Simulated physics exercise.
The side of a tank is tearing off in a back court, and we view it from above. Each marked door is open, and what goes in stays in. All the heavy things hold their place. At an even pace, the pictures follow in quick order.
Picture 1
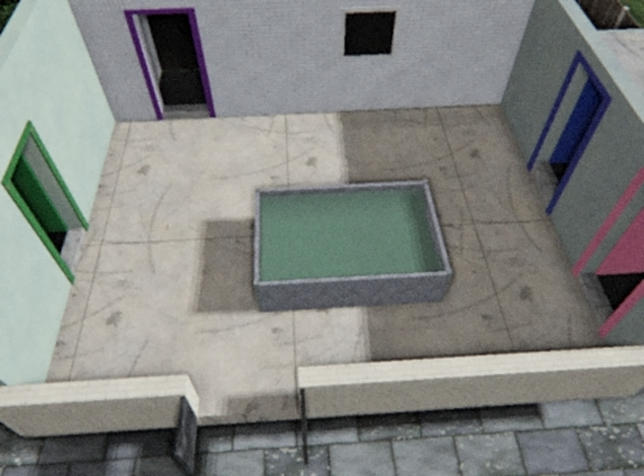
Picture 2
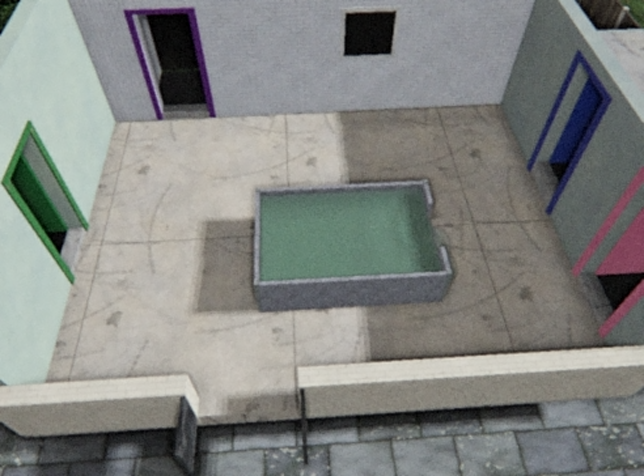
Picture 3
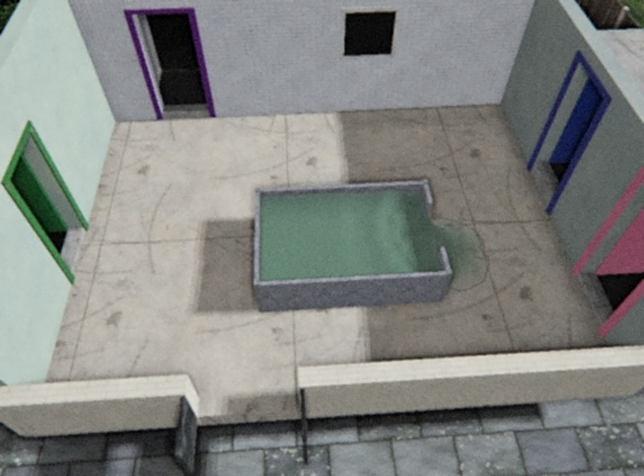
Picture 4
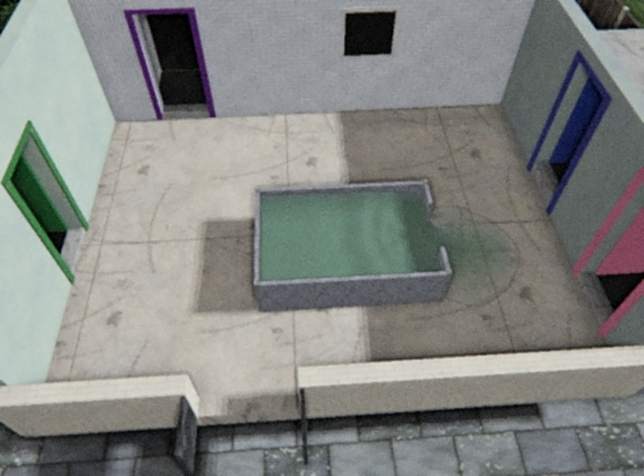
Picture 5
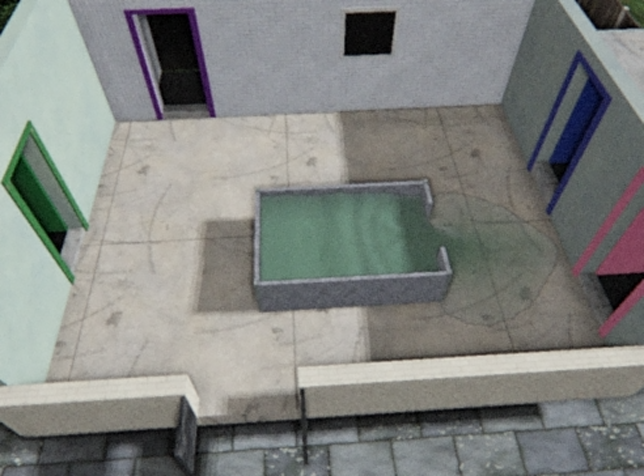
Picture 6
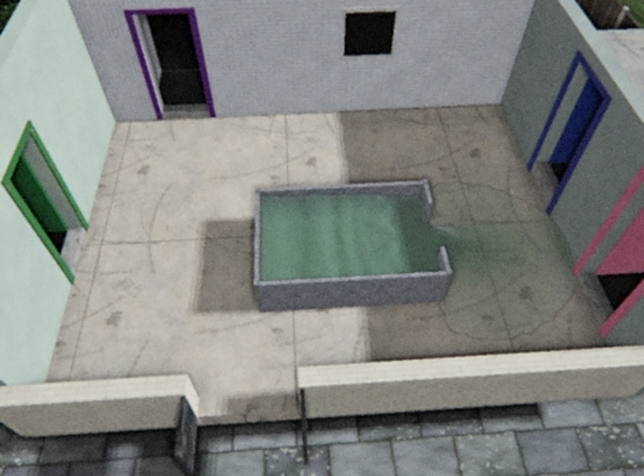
In this clip, seen from above, a gap opens in the right side of a rectangular tank of green water in a walled courtyard, and water pours out, spreading rightward across the shaded paving toward the blue and pink doorways.
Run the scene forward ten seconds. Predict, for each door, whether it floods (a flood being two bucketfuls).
Result: The green door does not exceed two buckets. The purple door does not exceed two buckets. The pink door exceeds two buckets. The blue door does not exceed two buckets.
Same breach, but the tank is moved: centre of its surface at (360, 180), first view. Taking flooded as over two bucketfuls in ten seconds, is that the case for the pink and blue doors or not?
Checking each door, the pink door remains below and the blue door crosses the line.
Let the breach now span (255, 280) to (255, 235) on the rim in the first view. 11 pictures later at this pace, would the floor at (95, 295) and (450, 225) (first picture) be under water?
Order as given: Inundated, then unwetted.
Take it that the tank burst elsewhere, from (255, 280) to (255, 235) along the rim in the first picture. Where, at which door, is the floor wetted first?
The green-painted one.
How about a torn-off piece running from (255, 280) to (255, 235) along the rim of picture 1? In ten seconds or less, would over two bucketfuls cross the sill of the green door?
Note on green - it gets too much.
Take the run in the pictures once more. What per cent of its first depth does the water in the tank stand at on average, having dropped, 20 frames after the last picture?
Close to 52 in a hundred.
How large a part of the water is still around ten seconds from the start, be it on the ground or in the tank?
My reckoning gives about 92 %.
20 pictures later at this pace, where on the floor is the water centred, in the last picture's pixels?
Close to (413, 244).
A moment on, water covers 20 % of the floor; the green door not reached, the purple door not reached, the pink door under two buckets in, the blue door wet at the sill, nothing in.
Next, water covers 20 % of the floor; the green door not reached, the purple door not reached, the pink door over two buckets in, the blue door wet at the sill, nothing in.
Then, water covers 35 % of the floor; the green door not reached, the purple door not reached, the pink door far over two buckets in, the blue door wet at the sill, nothing in.
Later, water covers 75 % of the floor; the green door not reached, the purple door wet at the sill, nothing in, the pink door far over two buckets in, the blue door wet at the sill, nothing in.
In the end, water covers 95 % of the floor; the green door wet at the sill, nothing in, the purple door wet at the sill, nothing in, the pink door far over two buckets in, the blue door wet at the sill, nothing in.
